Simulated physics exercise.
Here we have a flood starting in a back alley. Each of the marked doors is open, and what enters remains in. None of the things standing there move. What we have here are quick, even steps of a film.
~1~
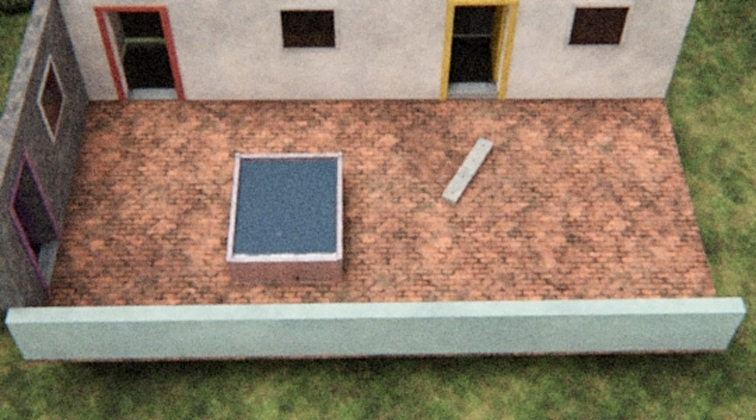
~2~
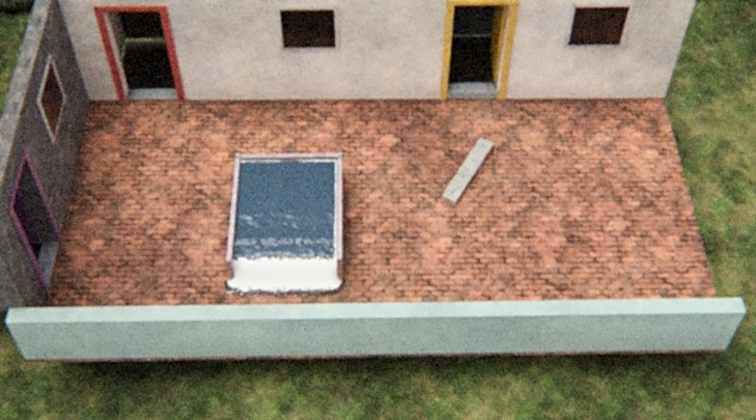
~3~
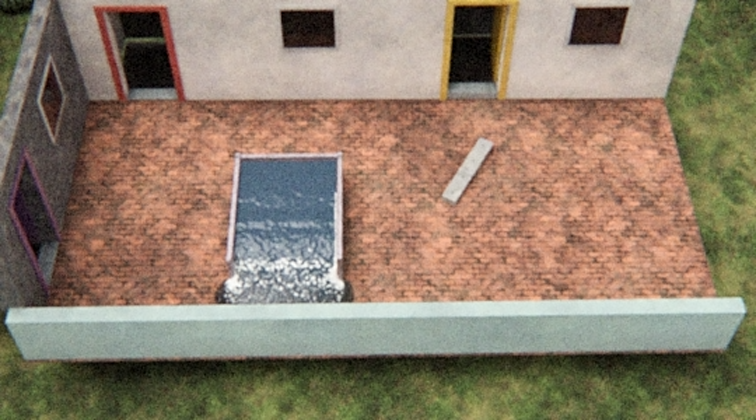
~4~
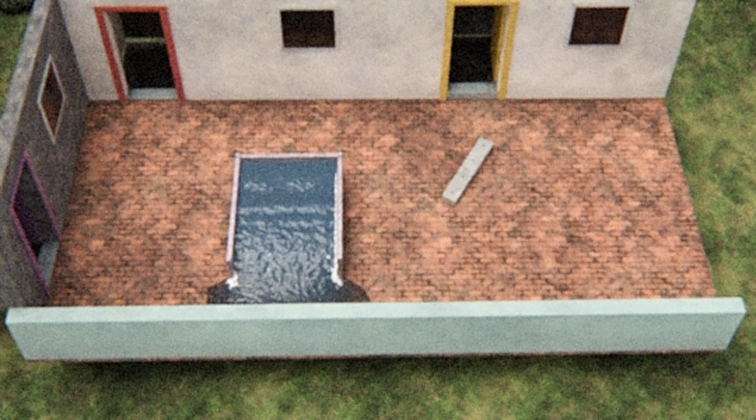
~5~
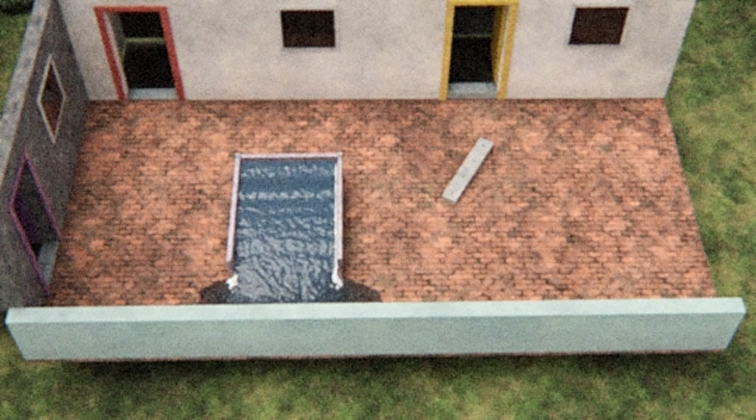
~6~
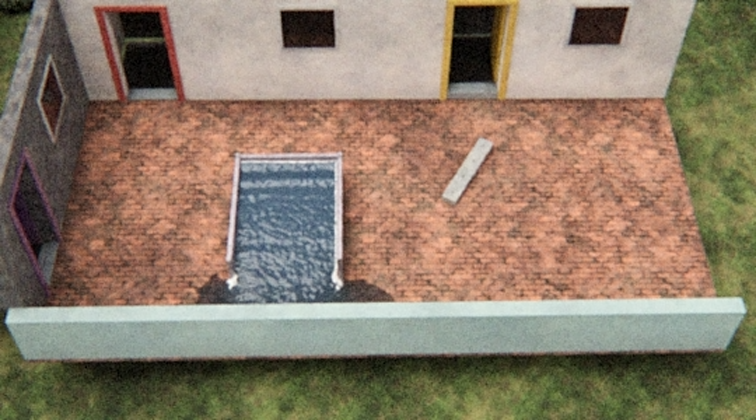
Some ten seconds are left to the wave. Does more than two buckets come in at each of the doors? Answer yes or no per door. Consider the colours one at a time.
The purple door yes, the red door yes, the yellow door no.
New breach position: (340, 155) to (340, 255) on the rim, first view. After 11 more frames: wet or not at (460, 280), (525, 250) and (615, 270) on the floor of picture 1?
In the order given: Swamped, swamped and swamped.
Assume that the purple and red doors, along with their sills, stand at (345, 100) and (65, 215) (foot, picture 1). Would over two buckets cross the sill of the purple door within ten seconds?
Purple door: It stays within it.
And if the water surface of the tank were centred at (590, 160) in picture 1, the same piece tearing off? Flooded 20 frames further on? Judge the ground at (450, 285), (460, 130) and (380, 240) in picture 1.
Soaked, spared, soaked.
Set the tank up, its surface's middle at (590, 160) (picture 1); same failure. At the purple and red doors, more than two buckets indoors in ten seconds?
As I see it, the purple door remains beneath it while the red door remains beneath it.
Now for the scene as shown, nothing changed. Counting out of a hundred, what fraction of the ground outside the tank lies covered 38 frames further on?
It should be close to 60 %.
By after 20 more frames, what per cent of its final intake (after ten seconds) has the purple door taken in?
My figure is 60 in a hundred.
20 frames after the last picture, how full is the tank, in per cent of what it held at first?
Roughly 26 %.
A moment on, water covers 10 % of the floor; the purple door not reached, the red door not reached, the yellow door not reached.
Next, water covers 25 % of the floor; the purple door wet at the sill, nothing in, the red door not reached, the yellow door not reached.
Then, water covers 45 % of the floor; the purple door over two buckets in, the red door not reached, the yellow door not reached.
Later, water covers 60 % of the floor; the purple door over two buckets in, the red door under two buckets in, the yellow door not reached.
In the end, water covers 70 % of the floor; the purple door over two buckets in, the red door over two buckets in, the yellow door not reached.
